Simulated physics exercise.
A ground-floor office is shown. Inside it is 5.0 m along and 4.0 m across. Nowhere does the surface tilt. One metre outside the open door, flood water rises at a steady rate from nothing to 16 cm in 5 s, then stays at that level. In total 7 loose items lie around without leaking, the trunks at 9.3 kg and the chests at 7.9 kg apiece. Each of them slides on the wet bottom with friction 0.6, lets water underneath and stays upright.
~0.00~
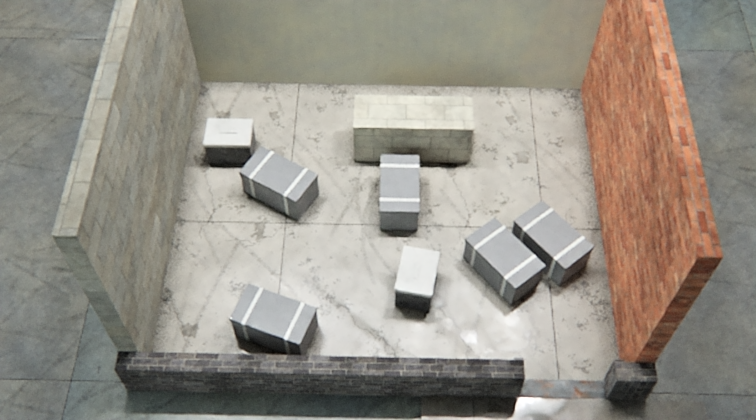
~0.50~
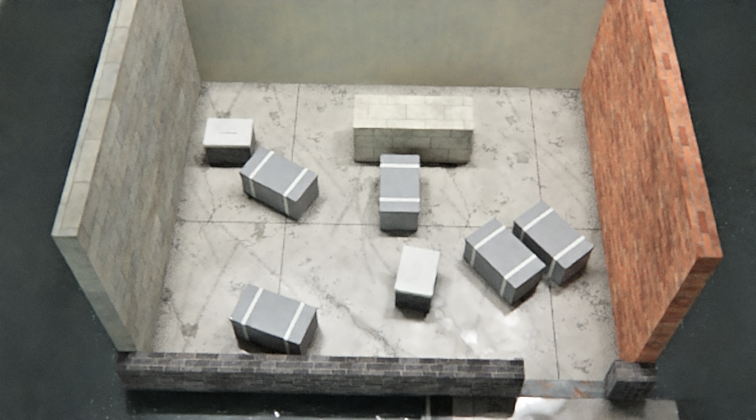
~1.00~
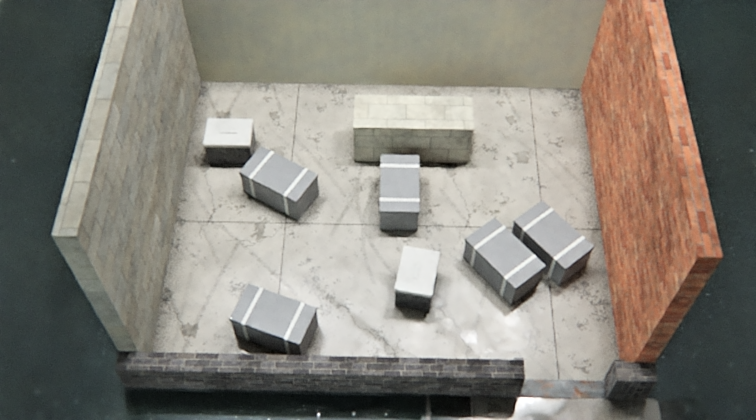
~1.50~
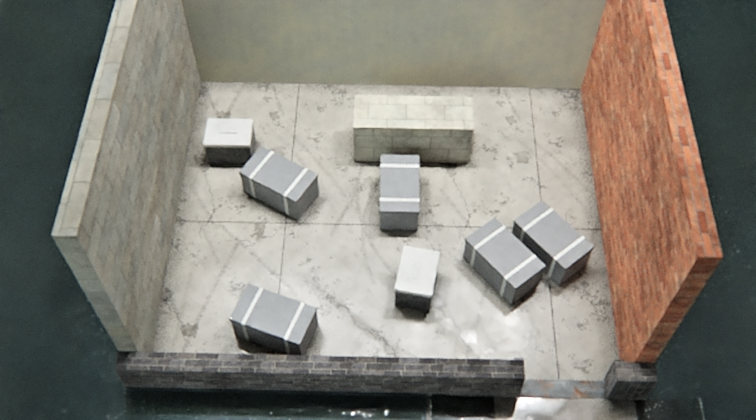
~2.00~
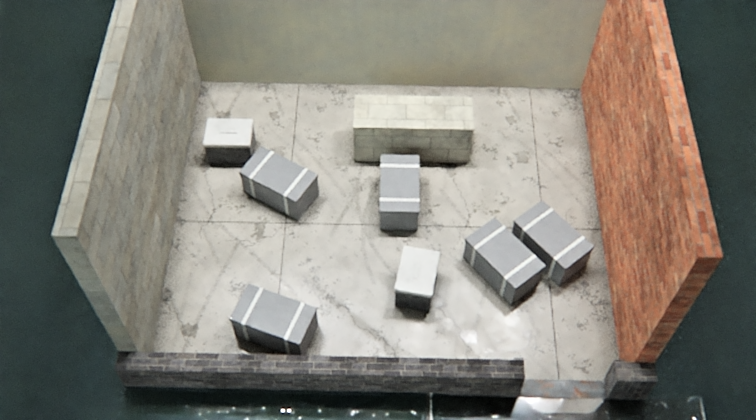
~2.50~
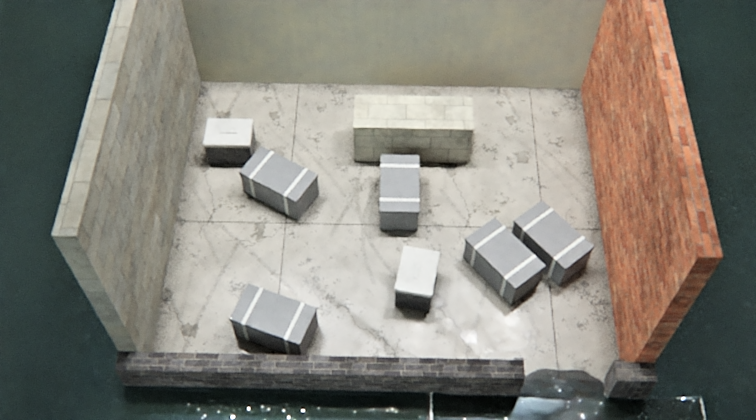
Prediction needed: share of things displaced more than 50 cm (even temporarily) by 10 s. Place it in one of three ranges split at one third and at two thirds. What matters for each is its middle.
It falls in the mid range.
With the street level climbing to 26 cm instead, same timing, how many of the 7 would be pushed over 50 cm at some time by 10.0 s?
With that change, 4 of them.
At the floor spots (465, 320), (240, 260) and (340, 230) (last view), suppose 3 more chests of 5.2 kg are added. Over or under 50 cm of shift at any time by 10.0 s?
Note, in order of listing: Stays below the threshold, stays below the threshold, stays below the threshold.
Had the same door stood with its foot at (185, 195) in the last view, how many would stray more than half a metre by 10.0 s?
Result: 3.
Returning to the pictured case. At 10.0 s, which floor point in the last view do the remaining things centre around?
At about (334, 207).
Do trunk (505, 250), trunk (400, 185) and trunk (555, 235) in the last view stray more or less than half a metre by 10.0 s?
First farther, then farther, then farther.
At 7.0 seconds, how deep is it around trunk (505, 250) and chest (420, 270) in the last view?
First roughly 4 cm, second roughly 2 cm.
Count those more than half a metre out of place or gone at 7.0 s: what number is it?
At that time I count 2.
After 3.5 s 0 of 7 are over 50 cm from their spots; 0 afloat.
After 4.5 s 0 of 7 are over 50 cm from their spots; 0 afloat.
After 7.0 s 2 of 7 are over 50 cm from their spots; 1 afloat.
After 10.0 s 3 of 7 are over 50 cm from their spots, and 3 have been at some point; 2 afloat.
